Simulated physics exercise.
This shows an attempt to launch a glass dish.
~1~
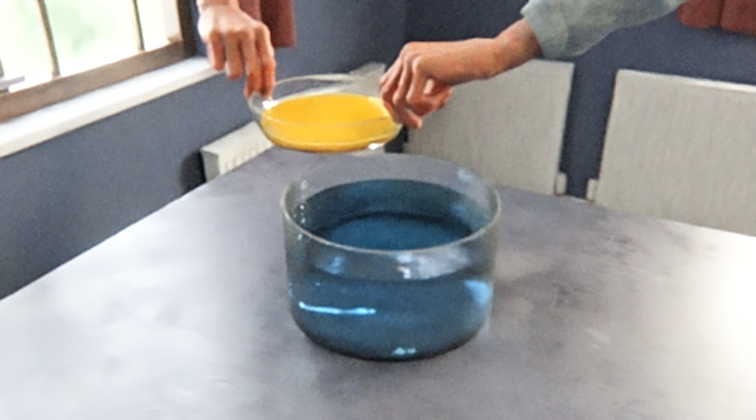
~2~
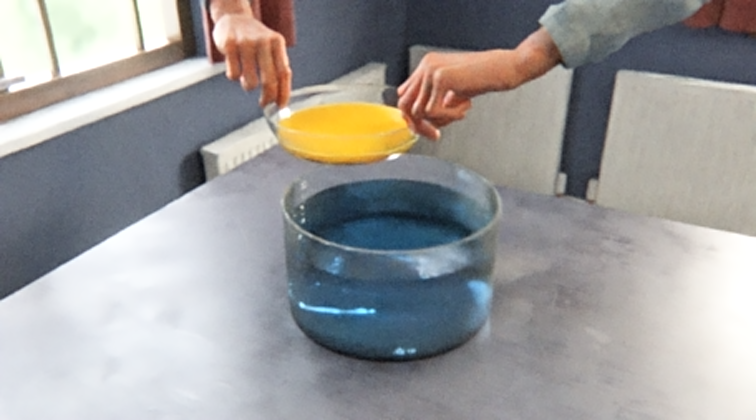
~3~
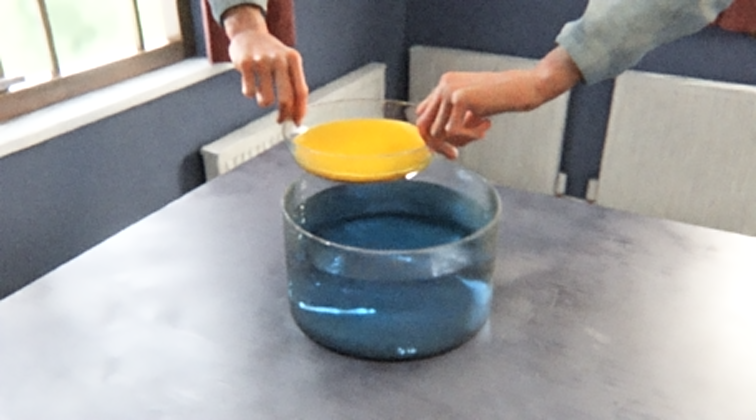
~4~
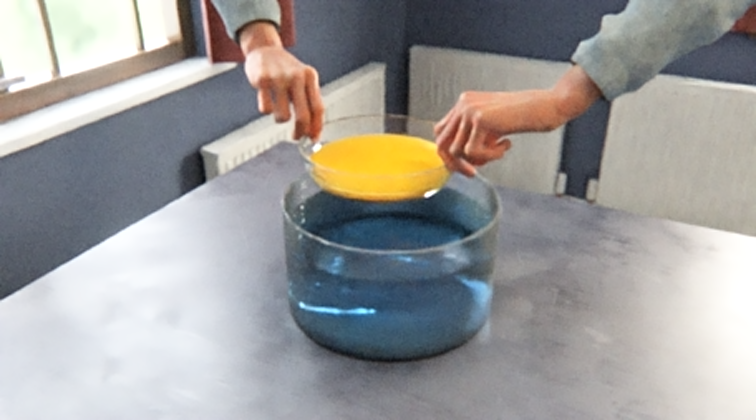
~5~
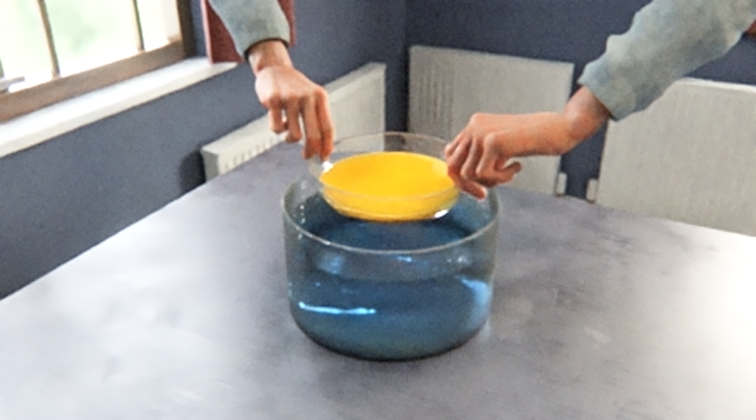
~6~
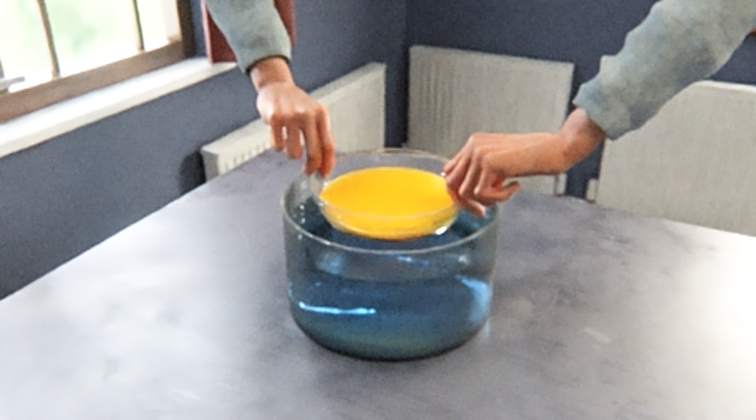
At first, two hands hold a clear glass dish of yellow liquid above a large glass basin of blue liquid on a gray table. The hands shift the dish to the right and lower it steadily, bringing it inside the basin's rim, just over the blue surface.
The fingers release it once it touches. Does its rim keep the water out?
You'll see it never goes down once it's free.
Next, the dish dips into the water.
After that, it bobs and steadies.
Finally, the dish floats with about half of its side showing.
